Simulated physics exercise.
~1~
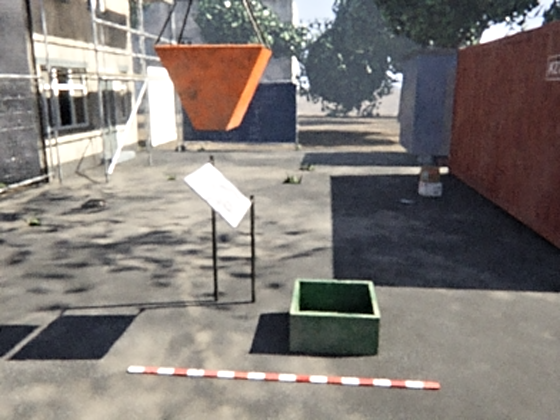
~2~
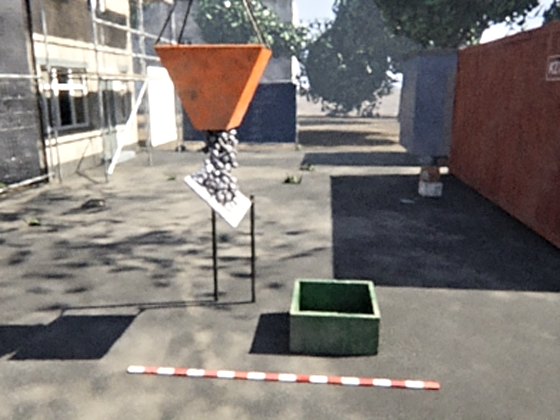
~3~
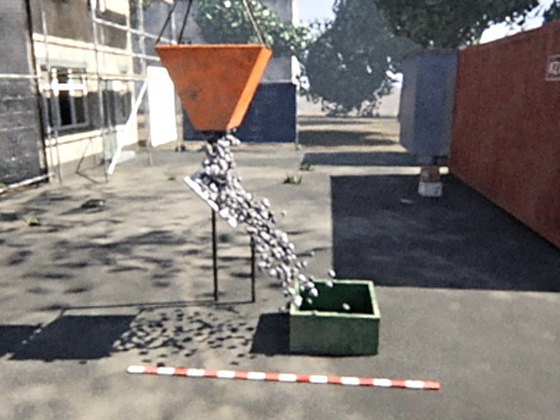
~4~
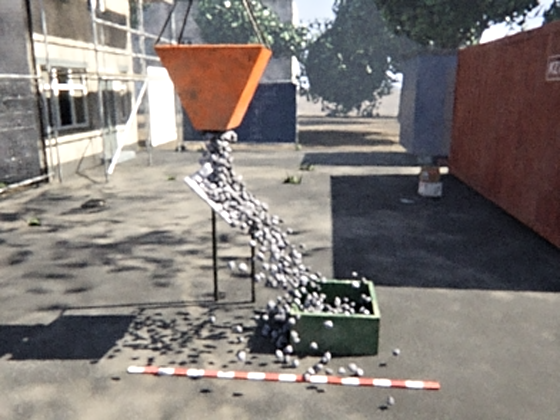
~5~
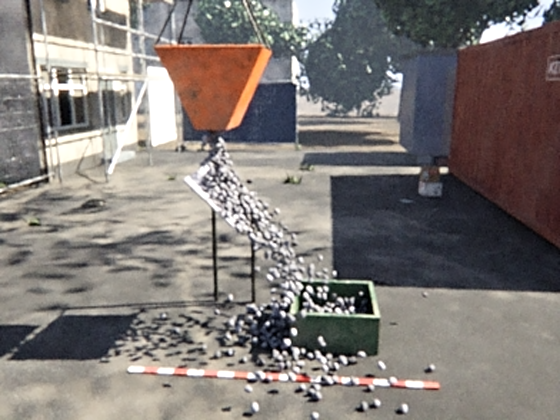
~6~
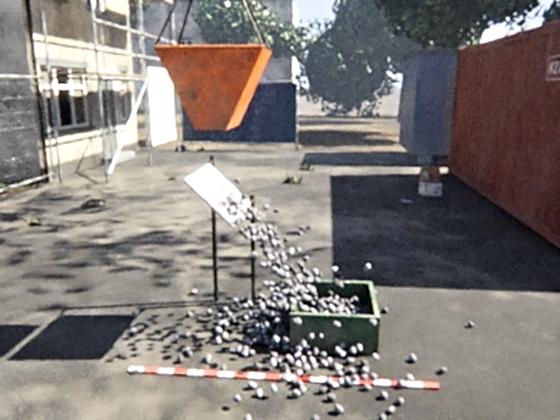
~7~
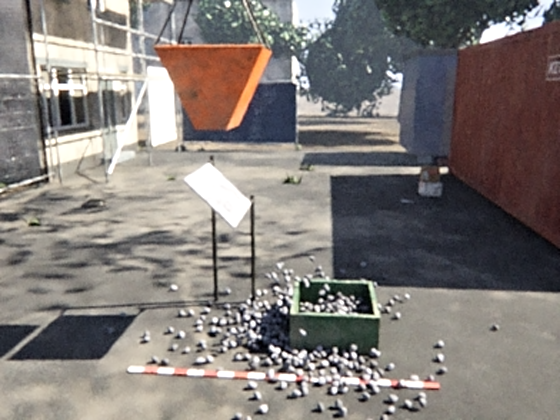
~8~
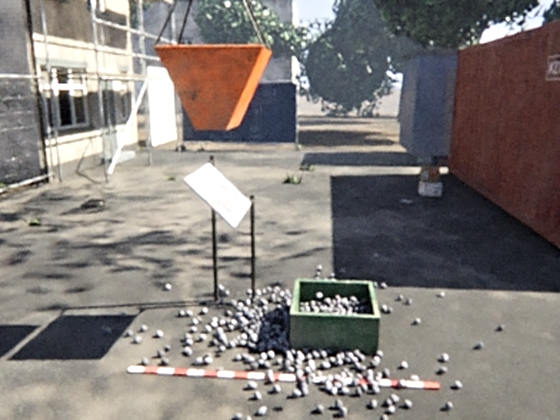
In a yard, stones pour from an orange skip down a plate, half missing the bin.
